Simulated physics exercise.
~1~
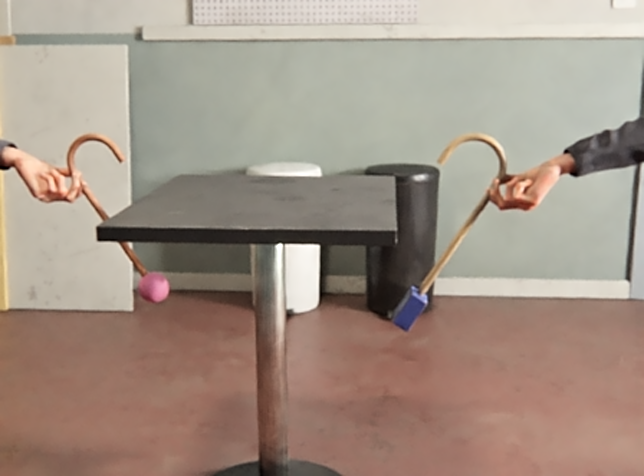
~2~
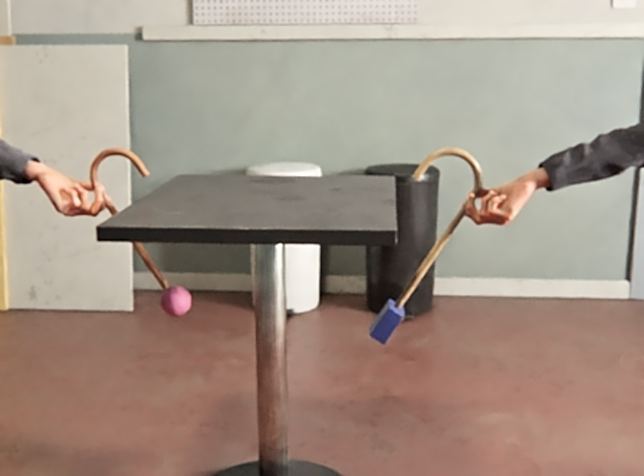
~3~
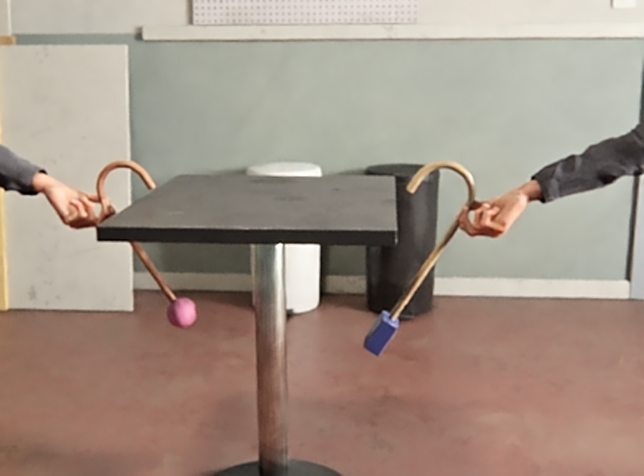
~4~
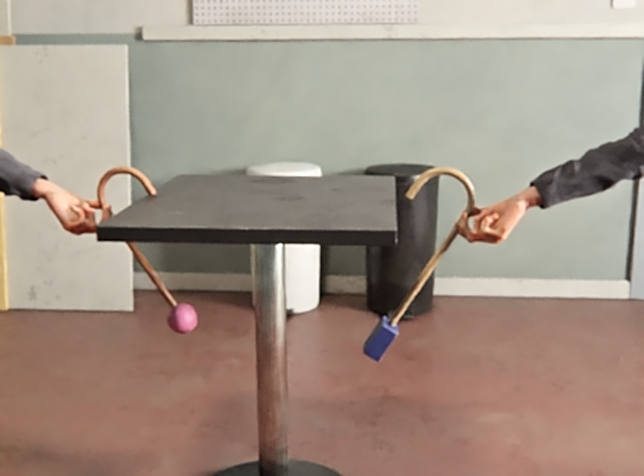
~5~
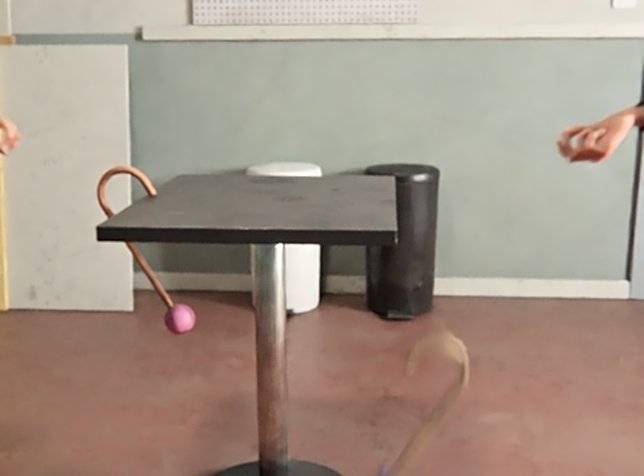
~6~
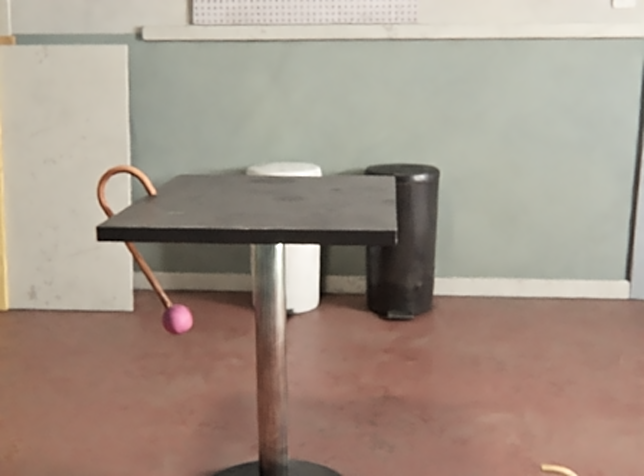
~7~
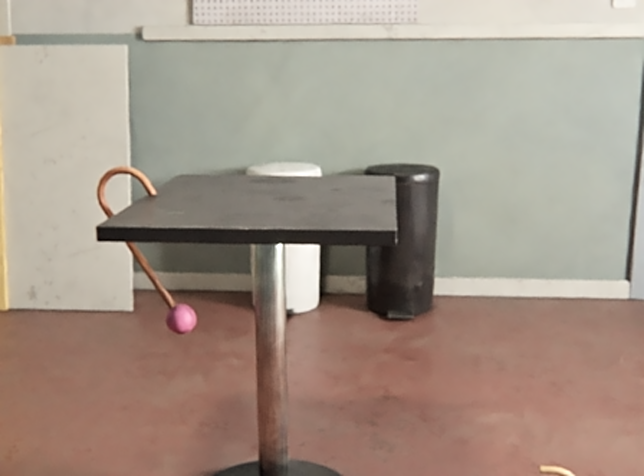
We see two hands bring hooked canes to opposite ends of a small dark table, one with a pink ball at its tip and one with a blue block. Once released, the blue-tipped cane falls to the floor at right, while the pink-tipped one stays hanging at left.
